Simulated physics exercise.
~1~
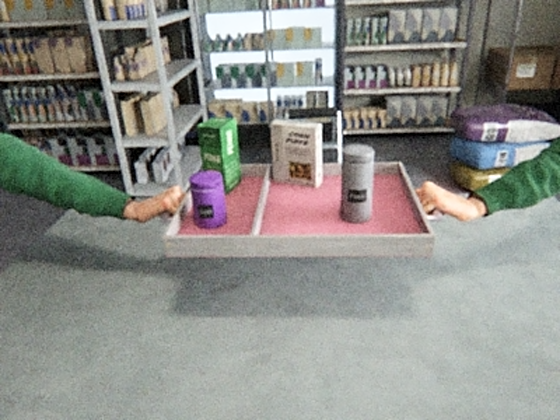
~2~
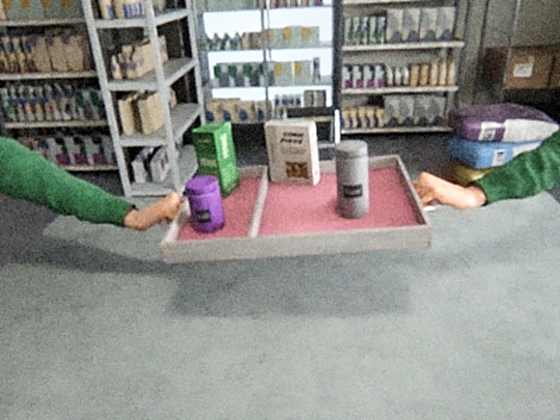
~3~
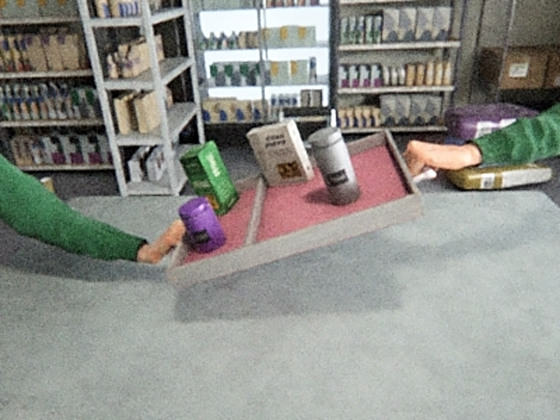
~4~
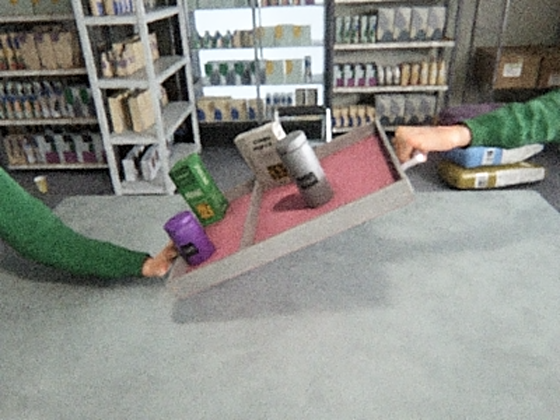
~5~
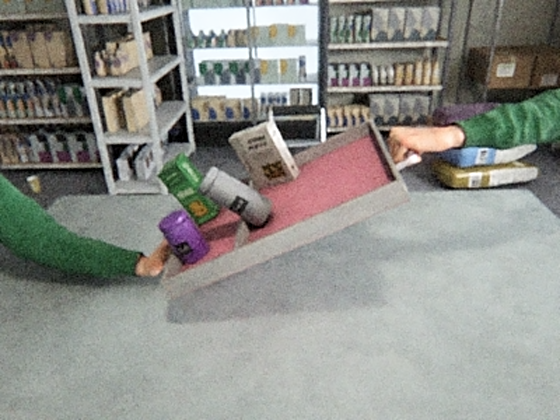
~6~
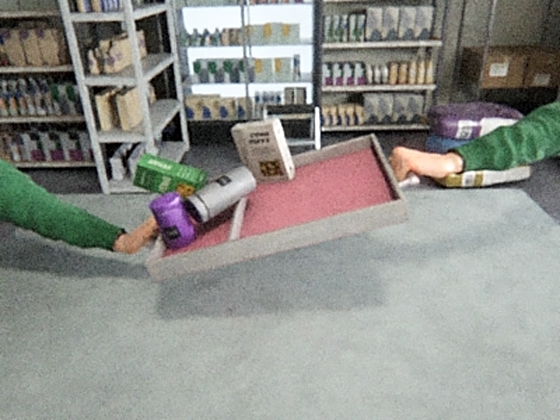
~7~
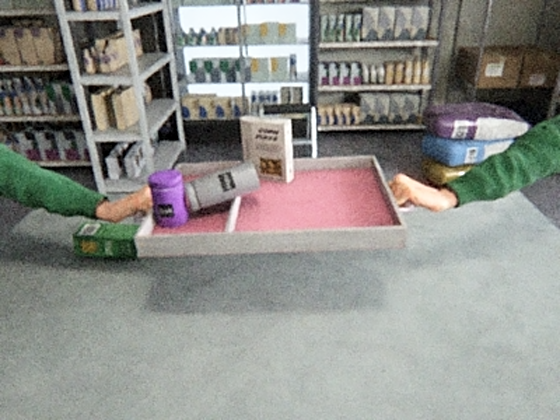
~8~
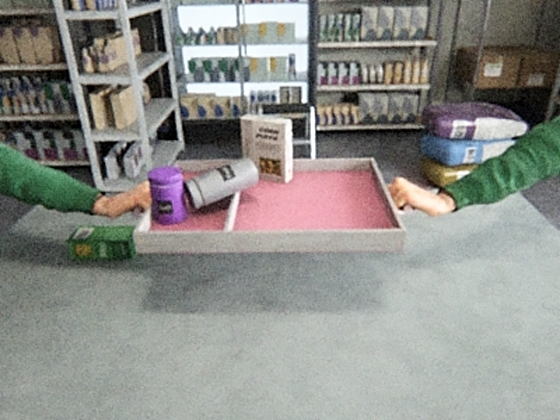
Two green-sleeved arms hold a pink-lined tray with a cross bar above a grey surface, seen from the front in a storeroom lined with stocked shelves. A purple jar and a green carton stand at the left, with a white packet near the middle and a grey jar to its right. The hands tip the tray steeply, left side down, and everything leans. The grey jar topples leftward across the bar towards the purple jar. As the tray levels, the green carton tips over the left edge and ends outside it. The grey jar stays lying down, while the purple jar and white packet remain upright.
